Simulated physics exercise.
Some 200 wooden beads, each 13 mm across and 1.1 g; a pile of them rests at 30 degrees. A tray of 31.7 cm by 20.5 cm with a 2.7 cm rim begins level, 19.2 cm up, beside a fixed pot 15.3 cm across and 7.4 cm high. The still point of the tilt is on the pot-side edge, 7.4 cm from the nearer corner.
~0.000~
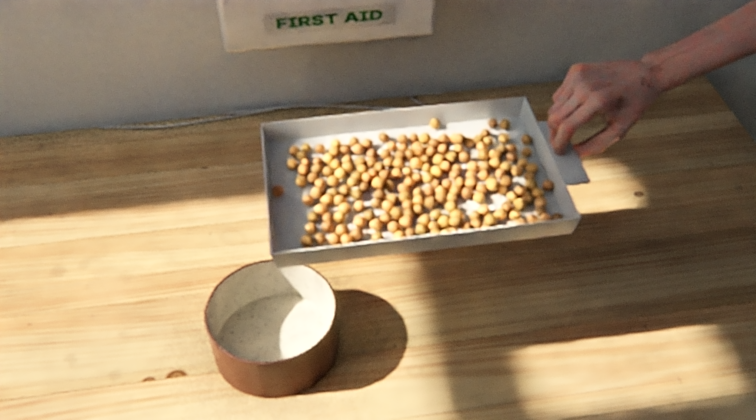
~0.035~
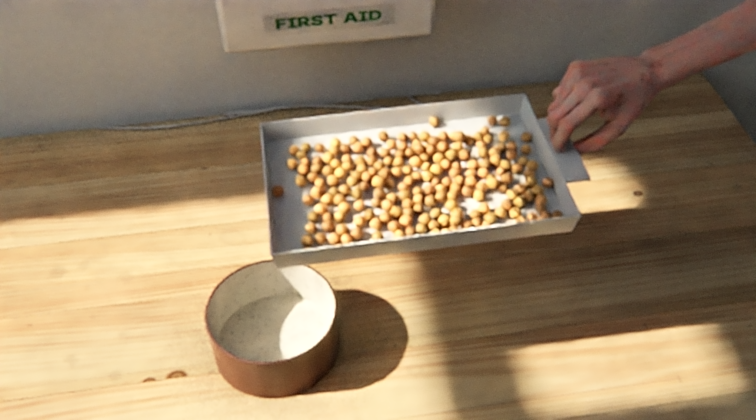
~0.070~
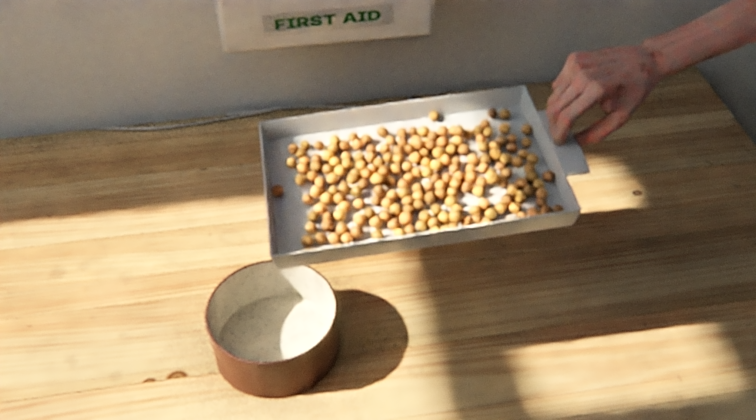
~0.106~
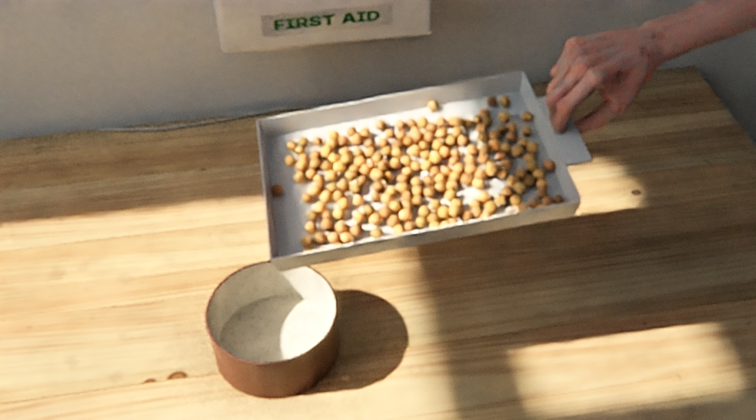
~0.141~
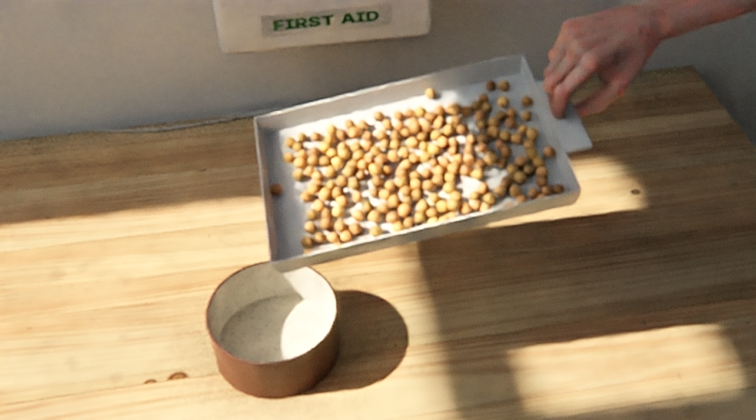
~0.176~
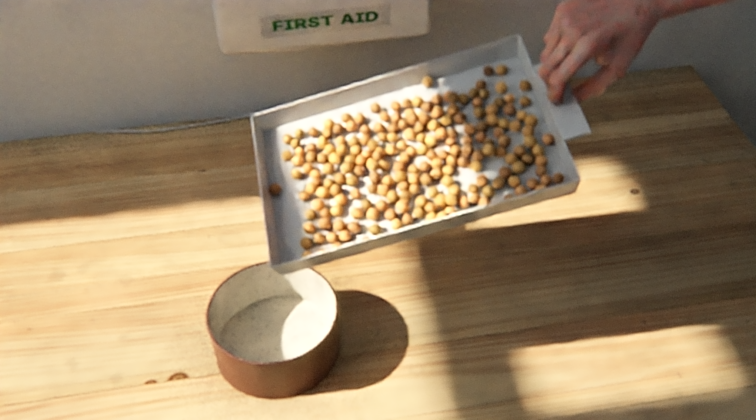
A hand at the right held a white tray of small round wooden beads above a wooden table, then raised its right side, slanting the tray down toward the brown pot at left.
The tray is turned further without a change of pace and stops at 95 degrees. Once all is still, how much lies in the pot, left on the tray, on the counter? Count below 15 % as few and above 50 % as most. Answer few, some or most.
Pot: Most, tray: Few, counter: Some.
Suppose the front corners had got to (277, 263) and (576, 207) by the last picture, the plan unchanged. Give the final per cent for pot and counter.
Pot 40, counter 60.
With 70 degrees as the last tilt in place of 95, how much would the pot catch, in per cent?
In that case some 30 per cent.
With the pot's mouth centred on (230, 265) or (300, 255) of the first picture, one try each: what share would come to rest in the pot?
Some 0 and 0 per cent.
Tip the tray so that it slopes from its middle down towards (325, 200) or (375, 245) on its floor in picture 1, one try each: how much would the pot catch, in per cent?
About 30 and 50 per cent.
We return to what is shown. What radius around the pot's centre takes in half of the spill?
Some 26 cm.
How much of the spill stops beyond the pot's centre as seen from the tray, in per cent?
Roughly 90 per cent.
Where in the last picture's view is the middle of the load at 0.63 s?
At about (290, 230).
After 0.45 s, tilt 56 degrees; the tray holds 100 %, the pot 0 %.
After 0.63 s, tilt 83 degrees; the tray holds 95 %, the pot 0 %.
Then, at 0.93 s, tilt 95 degrees; the tray holds 10 %, the pot 50 %.
In the end, at 2.1 s, pot 65 %, tray 0 %, counter 35 %.
